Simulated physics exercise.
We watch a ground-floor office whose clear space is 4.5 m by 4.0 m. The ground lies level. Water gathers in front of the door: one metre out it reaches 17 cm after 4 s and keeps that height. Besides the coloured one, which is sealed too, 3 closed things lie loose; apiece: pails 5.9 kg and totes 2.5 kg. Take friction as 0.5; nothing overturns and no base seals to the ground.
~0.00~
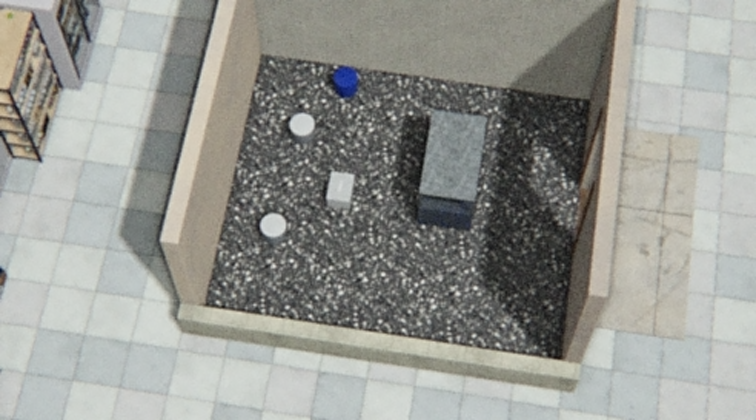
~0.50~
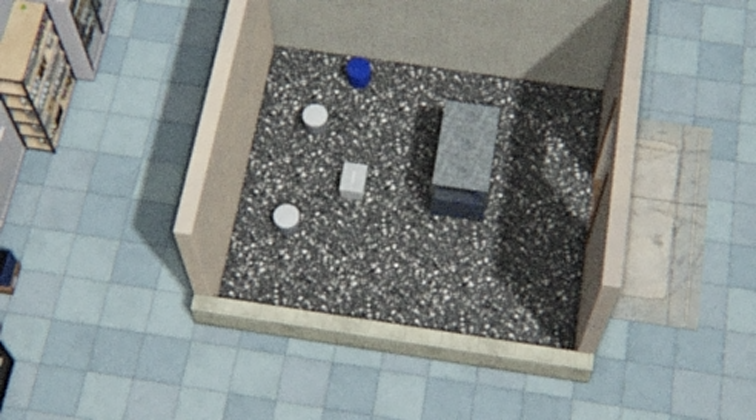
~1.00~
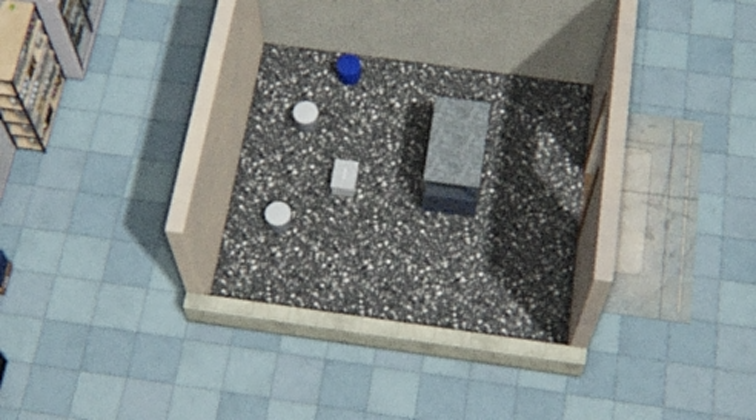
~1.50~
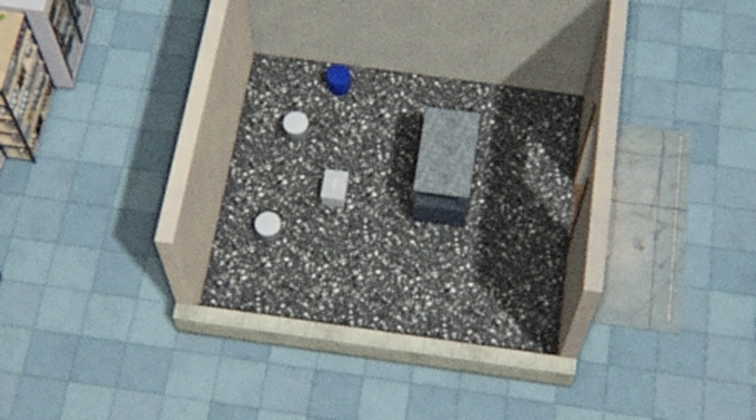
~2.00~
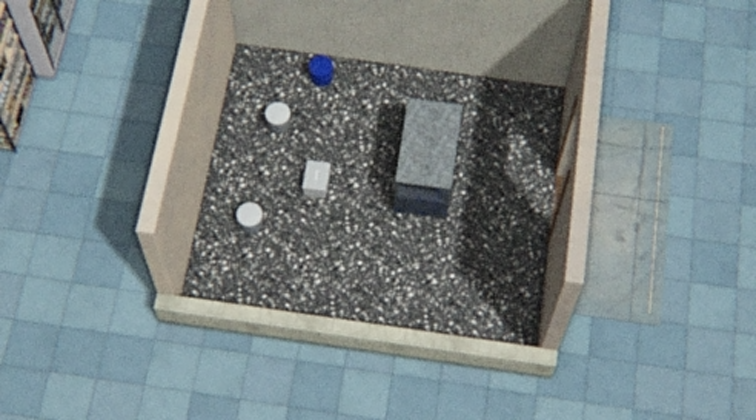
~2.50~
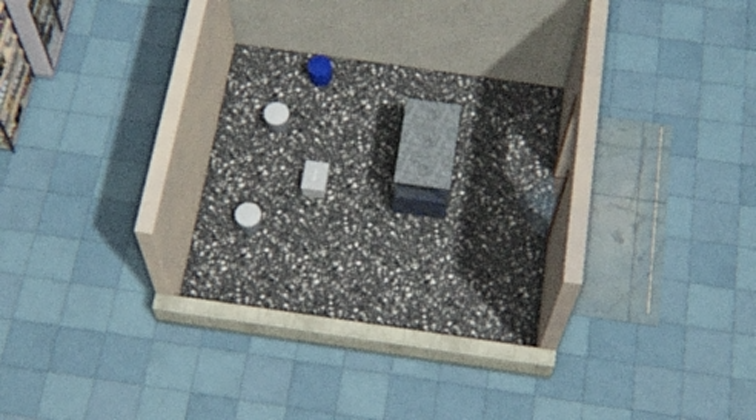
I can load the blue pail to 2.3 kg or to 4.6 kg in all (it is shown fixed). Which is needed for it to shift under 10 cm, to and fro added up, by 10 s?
For it, only the larger load is enough.
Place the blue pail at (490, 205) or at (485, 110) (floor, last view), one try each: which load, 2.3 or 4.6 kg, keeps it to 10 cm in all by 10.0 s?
In turn: Neither holds; neither holds.
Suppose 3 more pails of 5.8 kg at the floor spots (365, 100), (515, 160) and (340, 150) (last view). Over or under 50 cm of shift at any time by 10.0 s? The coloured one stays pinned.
In turn: Less, under, short of it.
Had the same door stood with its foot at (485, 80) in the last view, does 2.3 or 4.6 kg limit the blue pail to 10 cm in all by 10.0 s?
Then only the higher weight holds it.
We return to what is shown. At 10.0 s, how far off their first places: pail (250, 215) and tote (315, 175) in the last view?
In that order: 0 cm, 0 cm.
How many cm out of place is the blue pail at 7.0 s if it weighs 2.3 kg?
About 0 cm.
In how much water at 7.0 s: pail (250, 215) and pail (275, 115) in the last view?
Roughly 0 and 0 cm.
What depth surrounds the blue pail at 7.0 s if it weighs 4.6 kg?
Roughly 2 cm.
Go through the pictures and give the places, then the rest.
The blue pail at (346, 77), on the bottom; water covers 0.0 m2; 0 of 4 have shifted, in the first frame.
The blue pail at (359, 68) rests on the ground; water covers 0.0 m2; 0 of 4 have shifted, in the second frame.
The blue pail at (349, 65) rests on the ground; 0.0 m2 under water; 0 of 4 have shifted, in the third frame.
The blue pail at (339, 75), on the bottom; water covers 0.0 m2; 0 of 4 have shifted, in the fourth frame.
The blue pail at (321, 66) rests on the ground; water covers 0.0 m2; 0 of 4 have shifted, in the fifth frame.
The blue pail at (320, 66), on the bottom; water covers 0.2 m2; 0 of 4 have shifted, in the sixth frame.
After 3.5 s the blue pail would be 0 cm from its start with 2.3 kg and 0 cm from its start with 4.6 kg; 0 cm of water round it then.
After 4.5 s the blue pail would be 0 cm from its start with 2.3 kg and 0 cm from its start with 4.6 kg; 0 cm of water round it then.
After 7.0 s the blue pail would be 0 cm from its start with 2.3 kg and 0 cm from its start with 4.6 kg; 2 cm of water round it then.
After 10.0 s the blue pail would be 49 cm from its start with 2.3 kg and 0 cm from its start with 4.6 kg; 3 cm of water round it then.
